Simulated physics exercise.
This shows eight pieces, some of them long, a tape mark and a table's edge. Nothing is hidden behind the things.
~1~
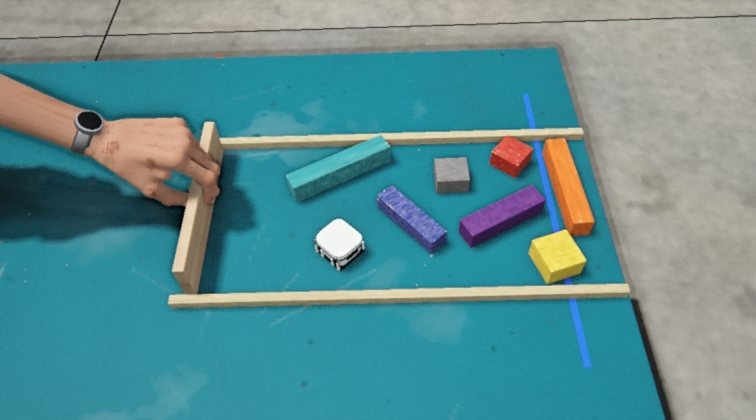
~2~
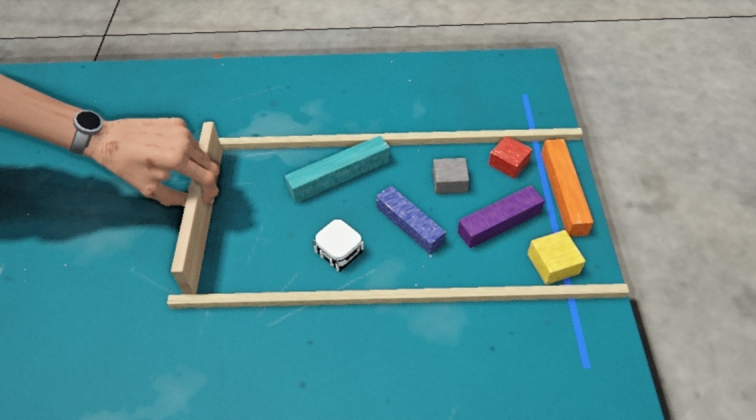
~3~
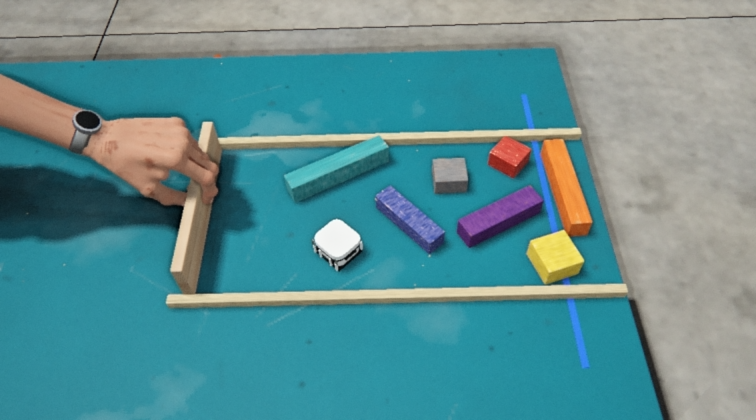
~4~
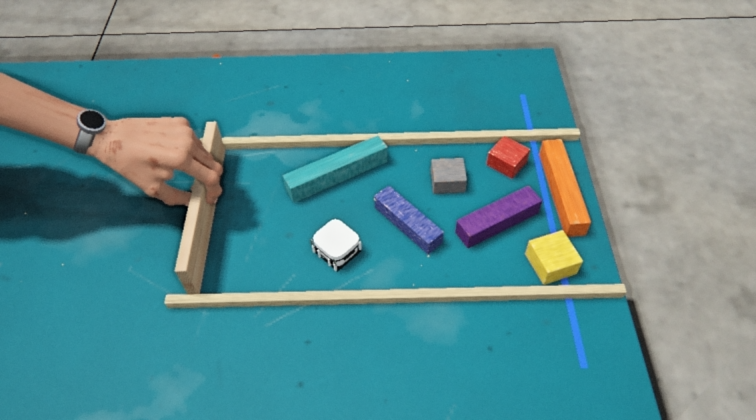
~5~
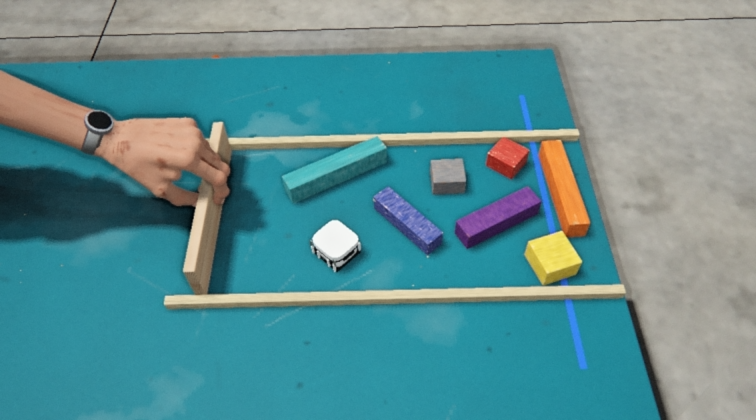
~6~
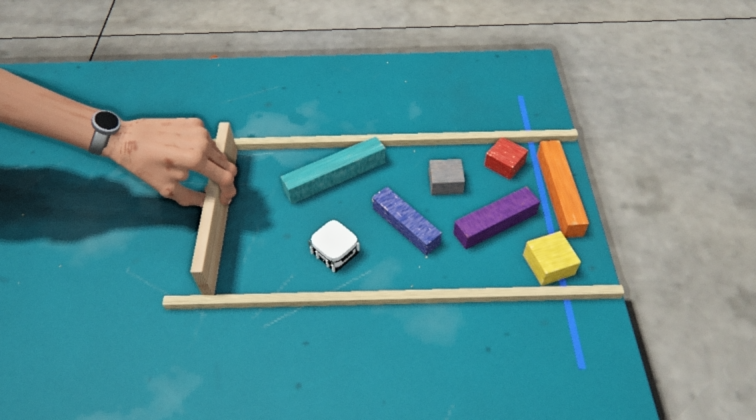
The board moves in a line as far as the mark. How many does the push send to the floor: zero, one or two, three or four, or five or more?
Outcome: The number that fall off is three or four.
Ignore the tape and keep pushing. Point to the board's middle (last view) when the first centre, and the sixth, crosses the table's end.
Its middle is around (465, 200) and later (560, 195).
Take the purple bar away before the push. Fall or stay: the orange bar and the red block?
The orange bar drops off; the red block is lost.
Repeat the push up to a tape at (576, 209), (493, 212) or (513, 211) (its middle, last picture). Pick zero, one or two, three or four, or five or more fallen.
The falls would be five or more; one to two; one to two.
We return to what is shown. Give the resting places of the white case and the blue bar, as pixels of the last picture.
Near (579, 264) and (578, 217).
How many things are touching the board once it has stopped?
It touches 3.
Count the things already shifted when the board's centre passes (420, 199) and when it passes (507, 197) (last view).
6 and 8.
Soon after, none off yet; orange bar at rest near (561, 187); yellow block at rest near (551, 258); red block at rest near (506, 158).
After that, none off yet; orange bar displaced a little near (575, 184); yellow block at rest near (551, 258); red block displaced about its own width near (528, 169).
In the end, the number that fall off is three or four; gone, purple bar, red block and orange bar.
